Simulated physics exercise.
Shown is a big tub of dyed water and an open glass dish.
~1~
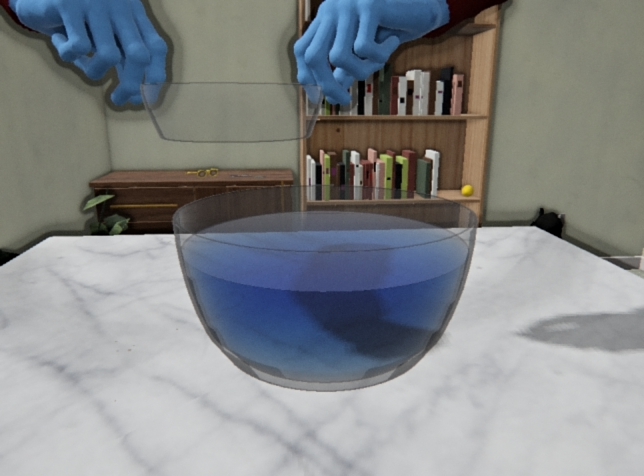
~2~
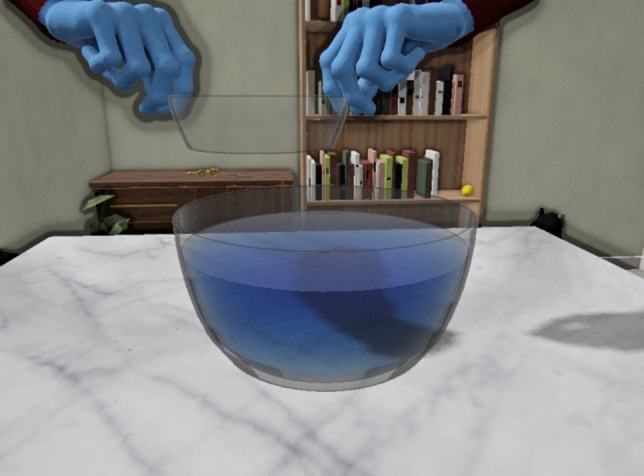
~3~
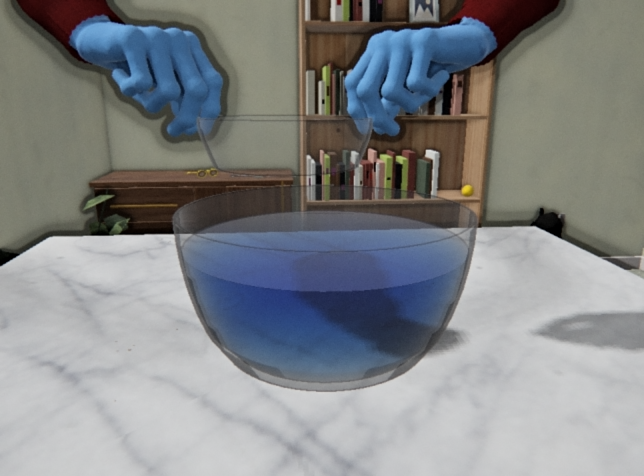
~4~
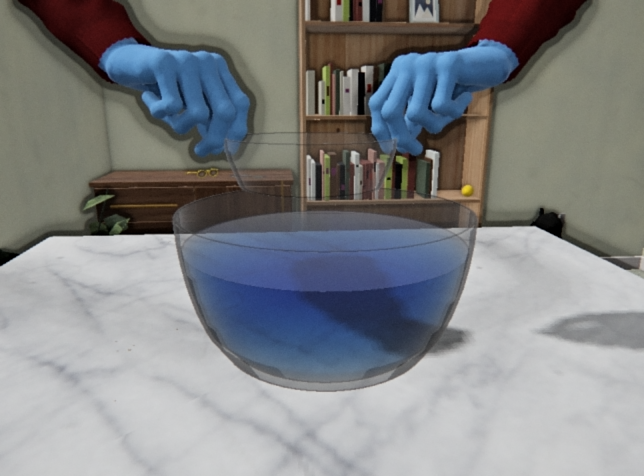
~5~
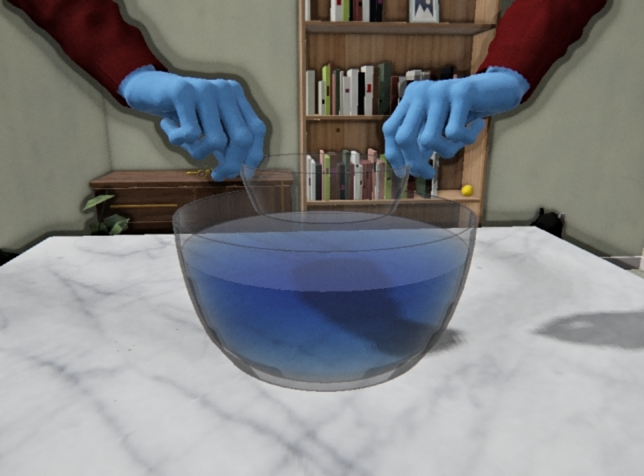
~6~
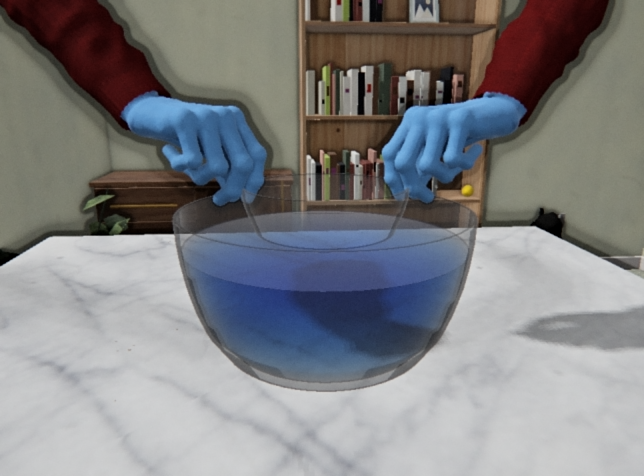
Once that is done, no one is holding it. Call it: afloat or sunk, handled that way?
Afloat.
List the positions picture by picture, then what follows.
In the first frame, dish (236, 109) empty; above the big tub.
In the second frame, dish (261, 119) empty; coming down.
In the third frame, dish (286, 139) empty; lower.
In the fourth frame, dish (311, 159) empty; lower still.
In the fifth frame, dish (325, 182) empty; close to the surface.
In the sixth frame, dish (325, 206) empty; just over the surface.
Soon after, the dish dips into the dyed water.
Later, it bobs and steadies.
In the end, the dish floats with most of its side showing.
